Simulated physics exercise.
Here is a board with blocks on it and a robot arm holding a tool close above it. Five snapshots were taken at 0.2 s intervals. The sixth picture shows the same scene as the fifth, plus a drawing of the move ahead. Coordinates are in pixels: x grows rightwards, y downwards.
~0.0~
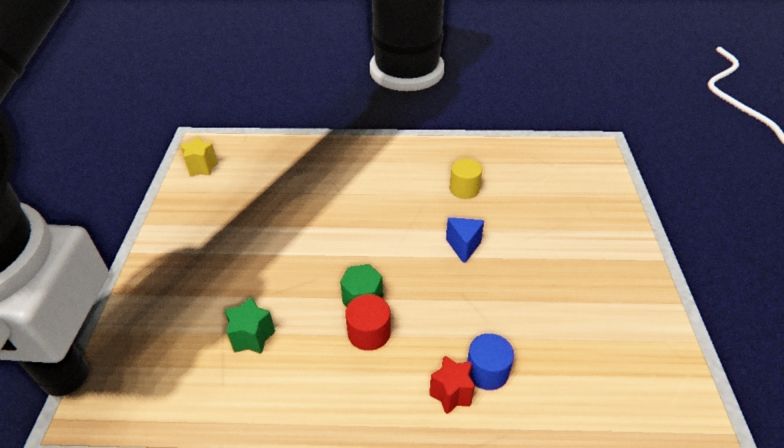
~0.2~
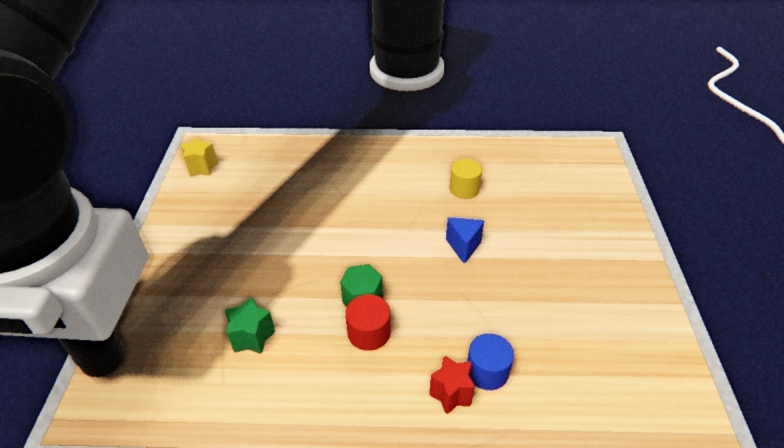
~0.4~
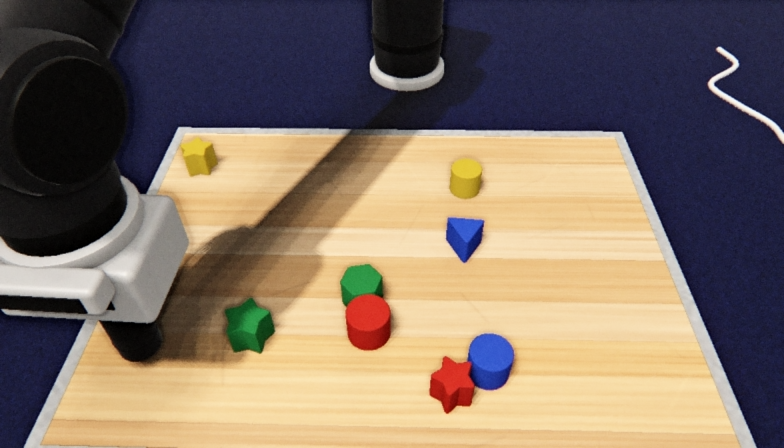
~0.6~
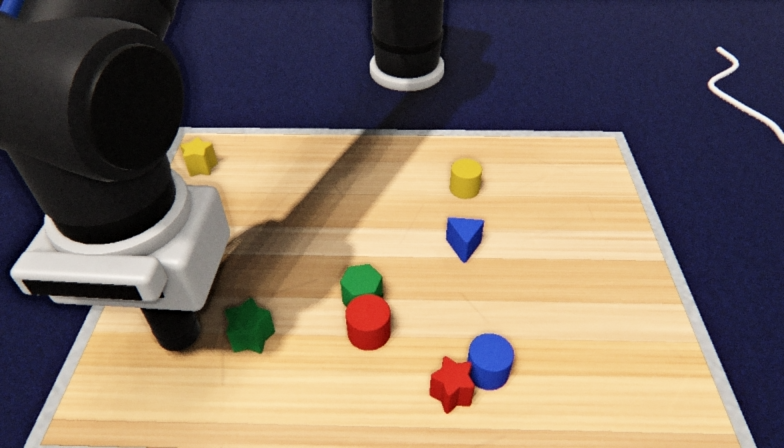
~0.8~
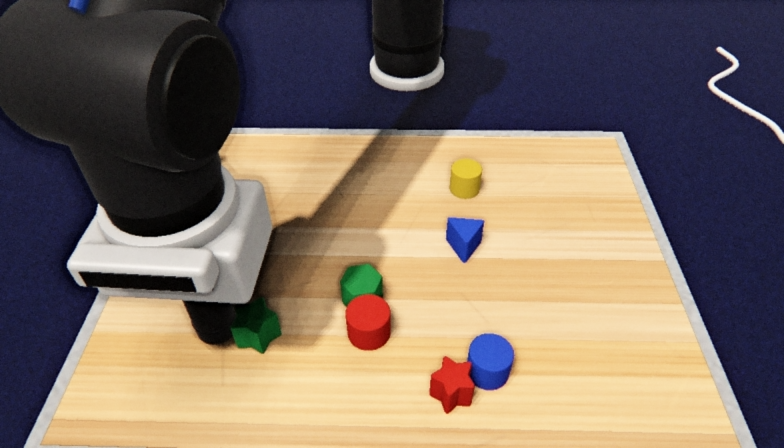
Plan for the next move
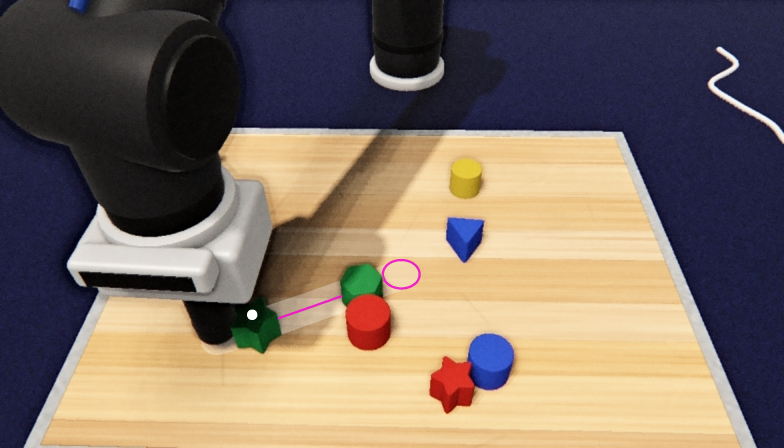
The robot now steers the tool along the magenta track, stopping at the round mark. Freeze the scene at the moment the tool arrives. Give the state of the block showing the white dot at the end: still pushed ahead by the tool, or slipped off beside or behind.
The block showing the white dot won't stay at the front of the tool.
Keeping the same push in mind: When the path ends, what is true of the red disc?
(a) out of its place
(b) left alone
The correct letter is a.
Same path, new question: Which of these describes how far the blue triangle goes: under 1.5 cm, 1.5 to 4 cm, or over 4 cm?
The move is short, under 1.5 cm.
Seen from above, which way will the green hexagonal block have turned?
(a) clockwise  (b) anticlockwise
Option a.
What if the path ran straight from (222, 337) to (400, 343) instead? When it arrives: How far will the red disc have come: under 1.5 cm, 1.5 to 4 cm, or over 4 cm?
It travels more than 4 cm.
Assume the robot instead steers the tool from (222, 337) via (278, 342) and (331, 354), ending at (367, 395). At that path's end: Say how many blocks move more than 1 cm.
Answer: 2.
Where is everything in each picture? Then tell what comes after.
In the first frame, tool's lower end at (67, 378); green star-shaped block at (245, 316); green hexagonal block at (361, 278); red disc at (368, 312); blue triangle at (466, 226).
In the second frame, tool at (104, 360); blocks still.
In the third frame, tool at (142, 345); blocks still.
In the fourth frame, tool at (180, 335); blocks still.
In the fifth frame, tool at (218, 329); green star-shaped block at (252, 315); green hexagonal block at (361, 278); red disc at (368, 312); blue triangle at (466, 226).
Drawn move, from (222, 337) to (401, 274); the dot is on the green star-shaped block.
The first path, step by step. One third of the way, tool at (284, 307); green star-shaped block at (313, 307), turned 25° clockwise.
Two thirds of the way, tool at (345, 286); green star-shaped block at (340, 306), turned 80° clockwise; green hexagonal block at (385, 275), turned 15° clockwise; red disc at (382, 320).
At the end, tool at (401, 265); green star-shaped block at (340, 306), turned 80° clockwise; green hexagonal block at (427, 275), turned 95° clockwise; red disc at (382, 320); blue triangle still.
